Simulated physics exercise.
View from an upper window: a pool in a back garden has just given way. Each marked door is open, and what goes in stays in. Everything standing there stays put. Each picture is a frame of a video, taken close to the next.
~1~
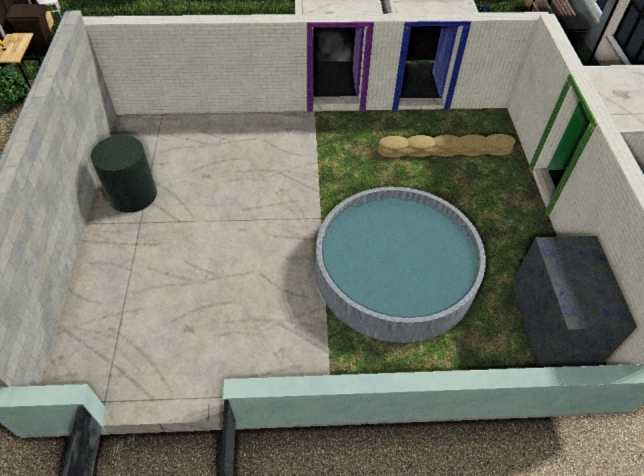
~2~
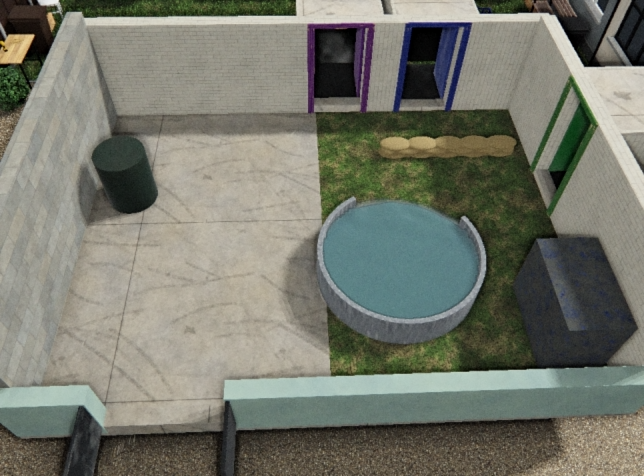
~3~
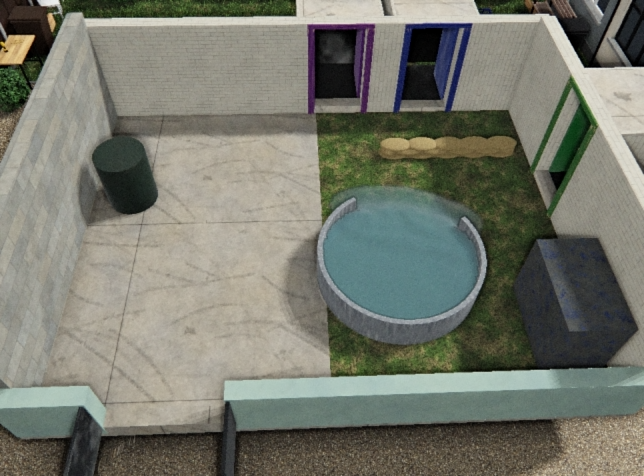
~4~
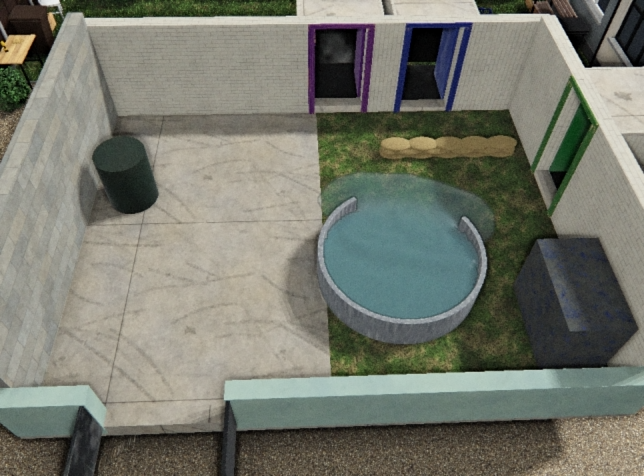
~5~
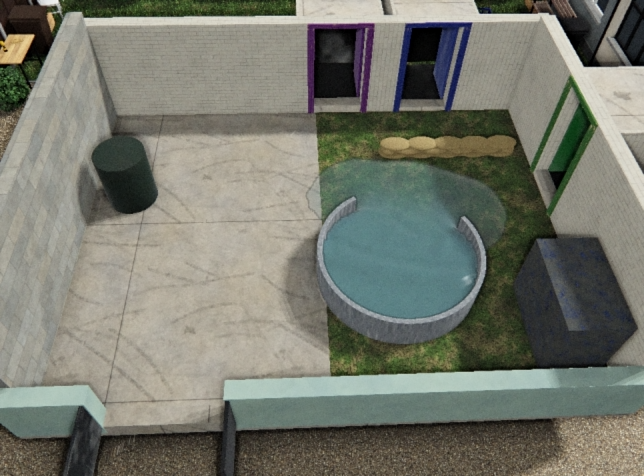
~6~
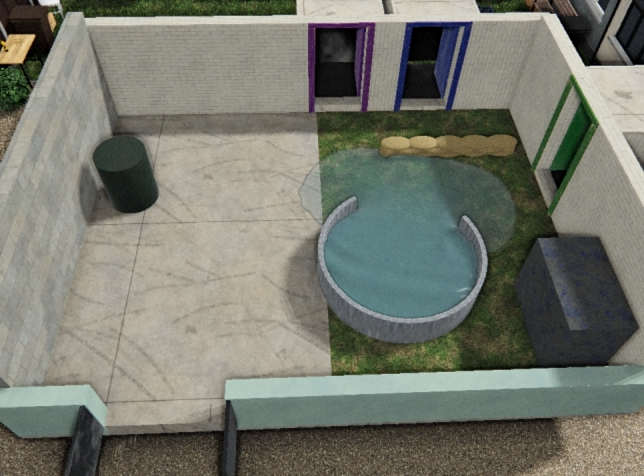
Water pours through a gap that opens in the far side of a round pool in a walled yard, spreading in a thin sheet across the grass toward the sandbags and onto the edge of the paving at left.
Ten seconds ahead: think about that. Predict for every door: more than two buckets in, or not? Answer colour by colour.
As I see it, most likely the purple door will not exceed two buckets. Most likely the green door will exceed two buckets. Most likely the blue door will not exceed two buckets.
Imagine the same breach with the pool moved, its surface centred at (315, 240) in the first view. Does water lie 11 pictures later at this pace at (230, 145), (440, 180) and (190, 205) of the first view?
Soaked, soaked, bone-dry.
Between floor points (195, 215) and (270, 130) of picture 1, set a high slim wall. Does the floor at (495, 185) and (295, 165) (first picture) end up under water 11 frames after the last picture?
Going in the order asked: Inundated, inundated.
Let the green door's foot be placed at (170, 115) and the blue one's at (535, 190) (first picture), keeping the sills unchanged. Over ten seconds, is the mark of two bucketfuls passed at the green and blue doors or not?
Green: Below; blue: Above.
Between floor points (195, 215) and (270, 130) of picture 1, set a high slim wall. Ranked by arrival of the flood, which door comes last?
I'd go with the one in blue.
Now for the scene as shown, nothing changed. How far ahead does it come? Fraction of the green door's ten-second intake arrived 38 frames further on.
Close to 100 %.
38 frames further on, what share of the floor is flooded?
65 %.
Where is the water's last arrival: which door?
Answer is the blue door.
A moment on, water covers 20 % of the floor; the purple door not reached, the green door wet at the sill, nothing in, the blue door not reached.
Next, water covers 30 % of the floor; the purple door wet at the sill, nothing in, the green door under two buckets in, the blue door not reached.
Then, water covers 45 % of the floor; the purple door wet at the sill, nothing in, the green door over two buckets in, the blue door wet at the sill, nothing in.
Later, water covers 65 % of the floor; the purple door wet at the sill, nothing in, the green door far over two buckets in, the blue door wet at the sill, nothing in.
In the end, water covers 85 % of the floor; the purple door wet at the sill, nothing in, the green door far over two buckets in, the blue door wet at the sill, nothing in.
